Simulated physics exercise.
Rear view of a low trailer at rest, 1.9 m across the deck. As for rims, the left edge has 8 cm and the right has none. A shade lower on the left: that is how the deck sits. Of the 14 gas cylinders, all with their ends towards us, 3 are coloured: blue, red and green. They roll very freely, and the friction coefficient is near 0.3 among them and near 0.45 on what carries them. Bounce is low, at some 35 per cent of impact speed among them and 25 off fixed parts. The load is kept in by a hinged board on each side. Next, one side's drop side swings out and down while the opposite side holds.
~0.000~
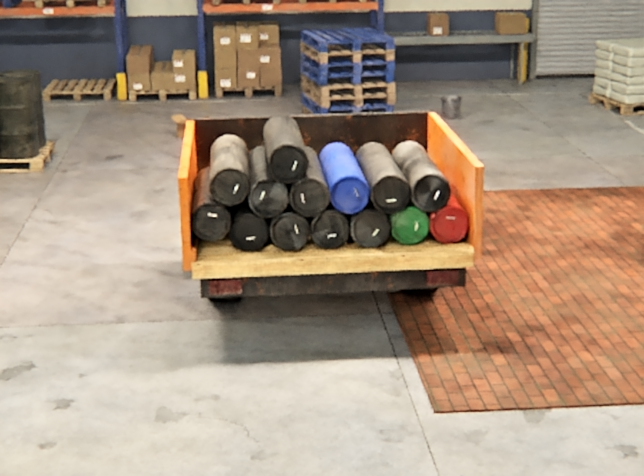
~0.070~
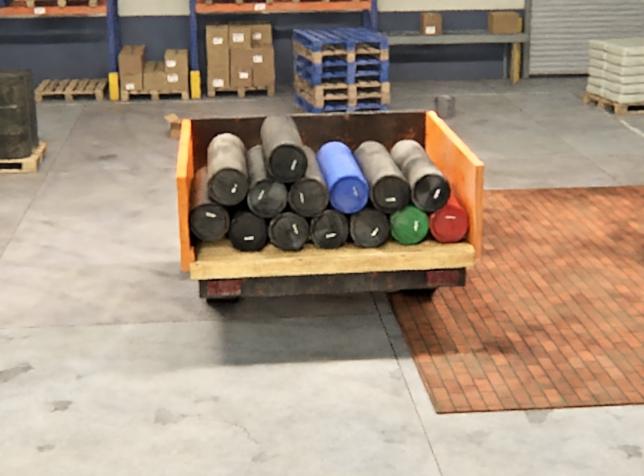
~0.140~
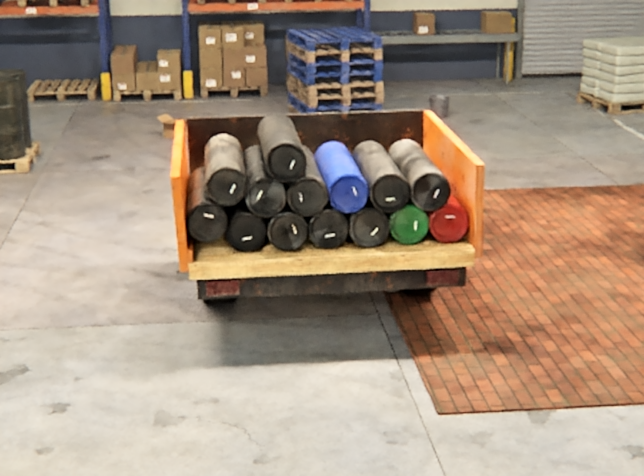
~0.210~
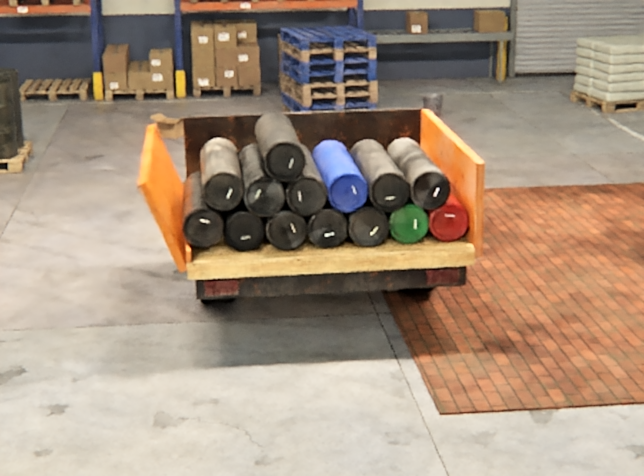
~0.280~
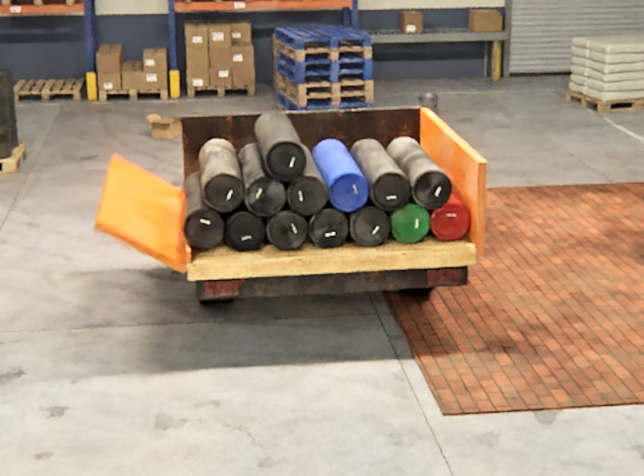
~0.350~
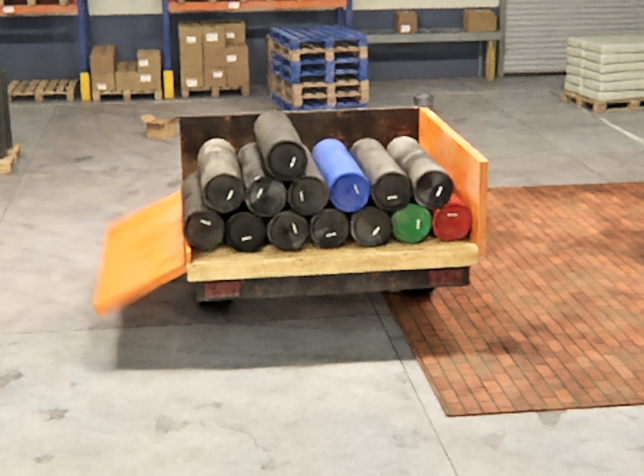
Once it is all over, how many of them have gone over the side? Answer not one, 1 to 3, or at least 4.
The answer is not one.
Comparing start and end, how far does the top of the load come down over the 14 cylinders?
Comparing start and end, it's lower by about 0 cm.
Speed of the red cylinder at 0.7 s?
Roughly 0.0 m/s.
By 0.7 s, blue is up on others, 85 cm from the right edge; red is on the deck, 15 cm from the right edge; green is on the deck, 40 cm from the right edge; 0 off so far.
Finally (1.1 s), blue is up on others, 85 cm from the right edge; red is on the deck, 15 cm from the right edge; green is on the deck, 40 cm from the right edge; 0 off so far.
